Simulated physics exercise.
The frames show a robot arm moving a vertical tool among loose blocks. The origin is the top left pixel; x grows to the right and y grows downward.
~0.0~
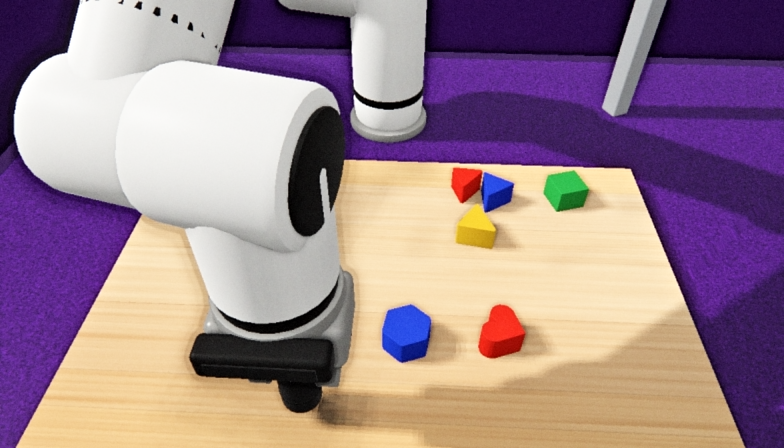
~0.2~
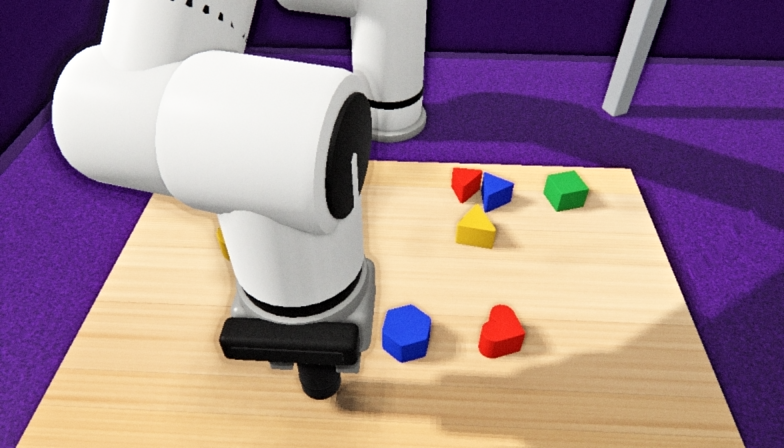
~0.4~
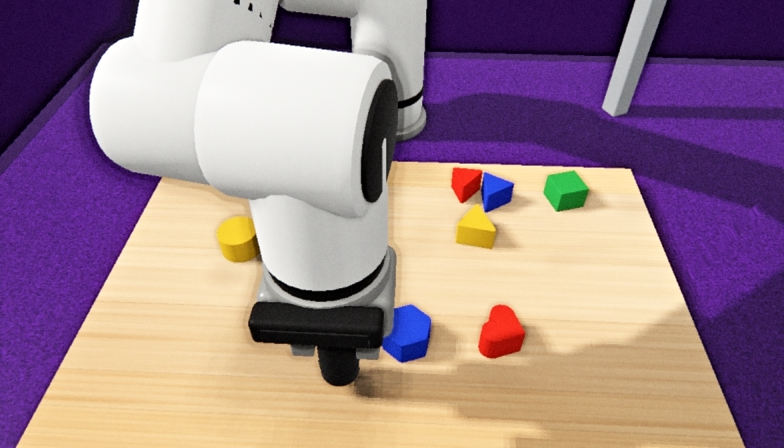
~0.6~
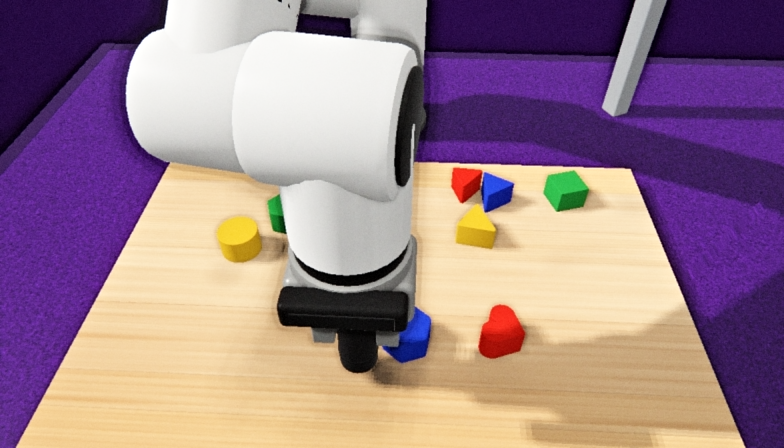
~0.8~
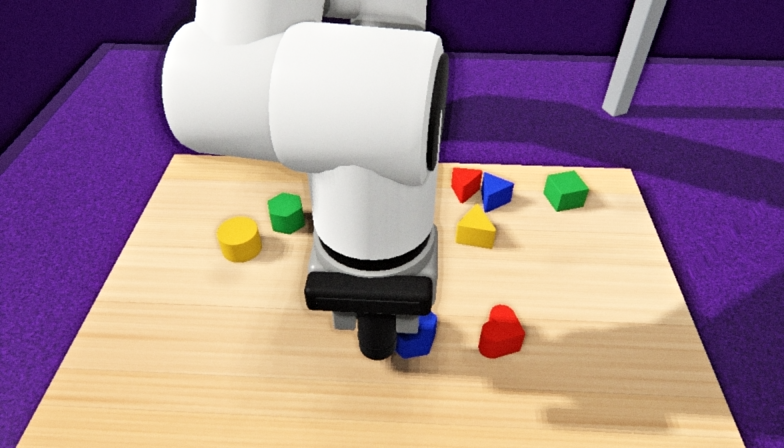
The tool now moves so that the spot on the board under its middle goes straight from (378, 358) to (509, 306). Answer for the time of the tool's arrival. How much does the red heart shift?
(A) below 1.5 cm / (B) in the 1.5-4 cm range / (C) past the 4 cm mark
Choice A: Below 1.5 cm.
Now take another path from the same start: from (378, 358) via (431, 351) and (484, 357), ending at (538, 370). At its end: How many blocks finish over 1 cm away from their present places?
Two will move.
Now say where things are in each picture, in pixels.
The first picture shows lower end of the tool (302, 396), tops of blocks, blue six-sided block (407, 324), red heart (503, 324).
The second picture shows tool (322, 383), blocks as before.
The third picture shows tool (340, 370), blocks as before.
The fourth picture shows tool (359, 358), blocks as before.
The fifth picture shows tool (378, 345), blue six-sided block partly hidden, red heart (503, 324).
On the path given first. One third of the way, tool (426, 328); blue six-sided block (456, 301).
Two thirds of the way, tool (470, 310); blue six-sided block (492, 280), turned 20° anticlockwise.
At the end, tool (512, 293); blue six-sided block (515, 259), turned 45° anticlockwise; red heart (512, 320), turned 40° clockwise.
